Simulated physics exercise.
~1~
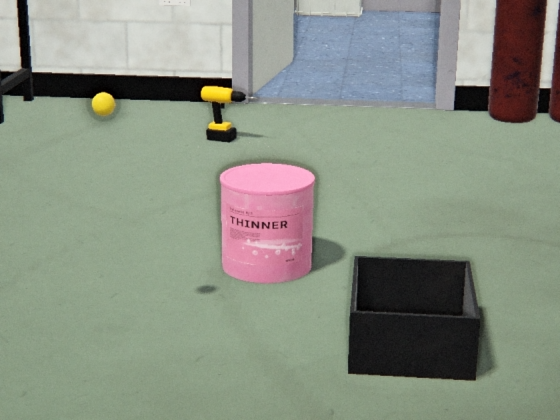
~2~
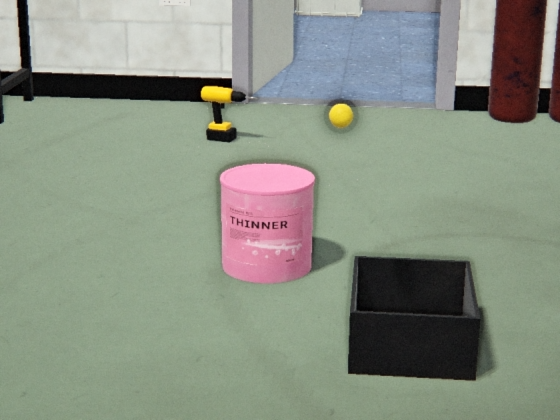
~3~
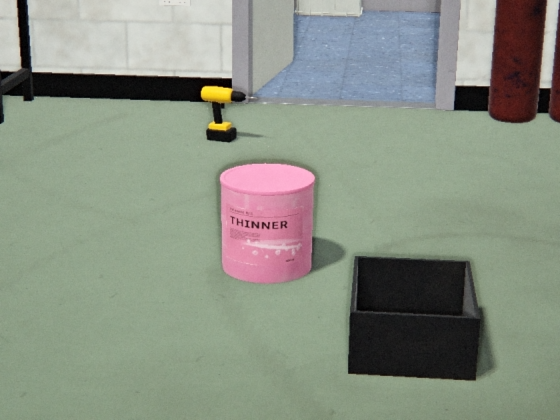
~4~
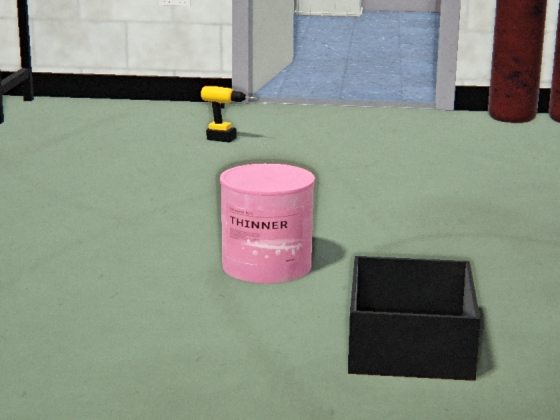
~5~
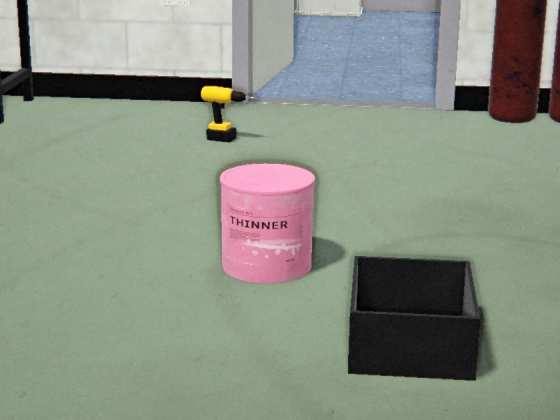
A yellow lemon flies right past a pink pail and ends hidden inside a black box.
